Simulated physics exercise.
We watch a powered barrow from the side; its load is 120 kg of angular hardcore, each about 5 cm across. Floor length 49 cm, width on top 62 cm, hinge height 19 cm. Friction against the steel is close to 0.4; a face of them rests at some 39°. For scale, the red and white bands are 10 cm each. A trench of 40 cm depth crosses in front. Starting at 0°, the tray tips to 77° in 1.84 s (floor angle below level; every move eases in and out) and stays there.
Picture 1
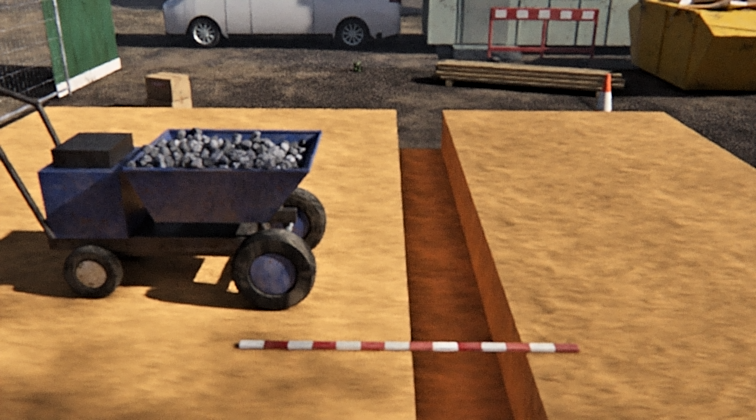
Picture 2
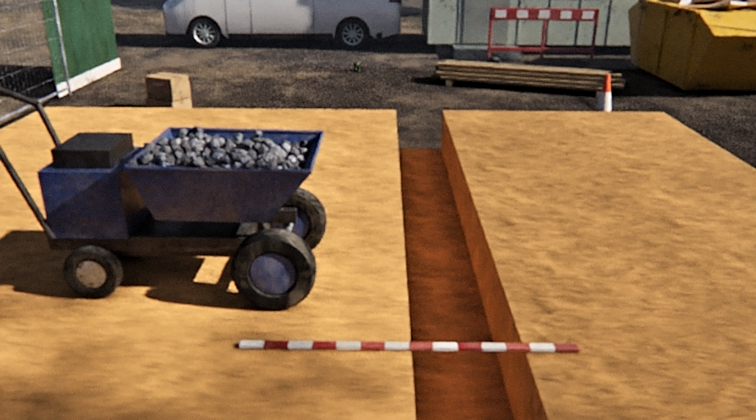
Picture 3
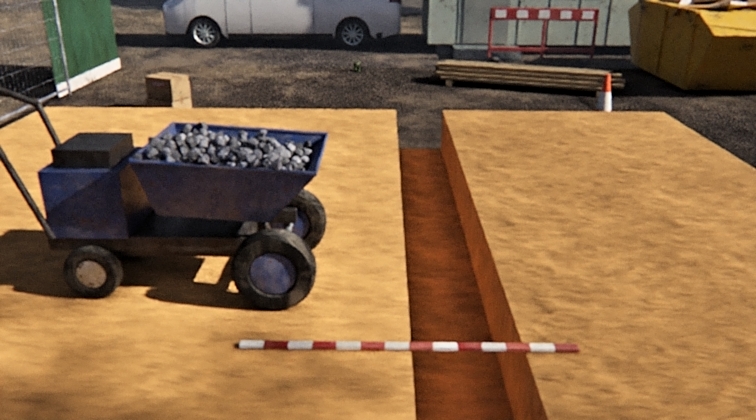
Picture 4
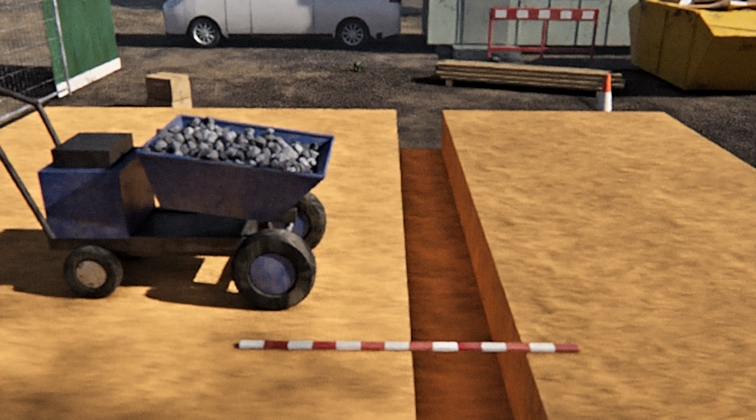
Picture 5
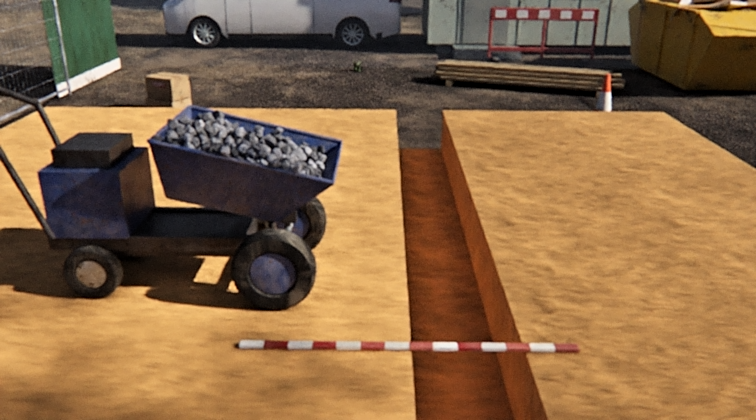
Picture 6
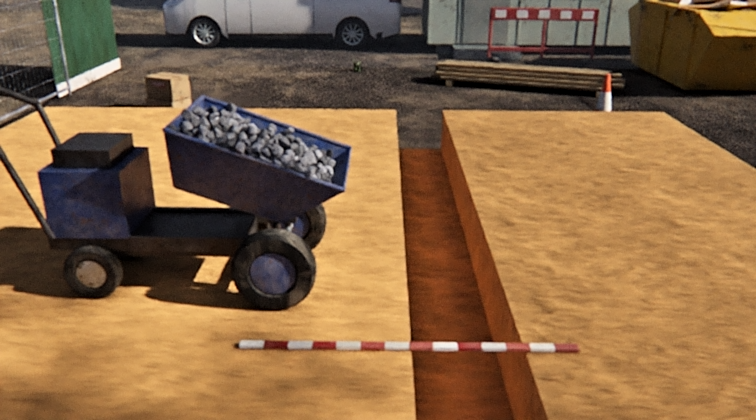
A blue powered barrow loaded with grey stones stood on sandy ground beside a trench, and its tray slowly tilted up at the back, lowering its front lip toward the right while the wheels stayed still.
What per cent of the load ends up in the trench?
About 94 per cent.
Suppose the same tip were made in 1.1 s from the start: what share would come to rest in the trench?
Then about 95 per cent.
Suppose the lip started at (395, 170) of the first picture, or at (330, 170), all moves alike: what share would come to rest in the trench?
First some 85, then 100 per cent.
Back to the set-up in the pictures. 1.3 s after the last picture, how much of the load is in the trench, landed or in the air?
About 50 per cent by then.
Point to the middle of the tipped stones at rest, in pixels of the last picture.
Near (446, 336).
Then, 0.8 s after the last picture the floor is at 65°, 97 % in the tray, 2 % short of the trench, 2 % in the trench; the foremost stones are at (419, 273).
Then, 1.3 s after the last picture the floor is at 77°, 45 % in the tray, 7 % short of the trench, 48 % in the trench; the foremost stones are at (490, 339).
Then, 1.7 s after the last picture the floor is at 77°, 18 % in the tray, 8 % short of the trench, 74 % in the trench; the foremost stones are at (493, 347).
Then, 3.6 s after the last picture the floor is at 77°, 0 % in the tray, 6 % short of the trench, 94 % in the trench; the foremost stones are at (493, 342).
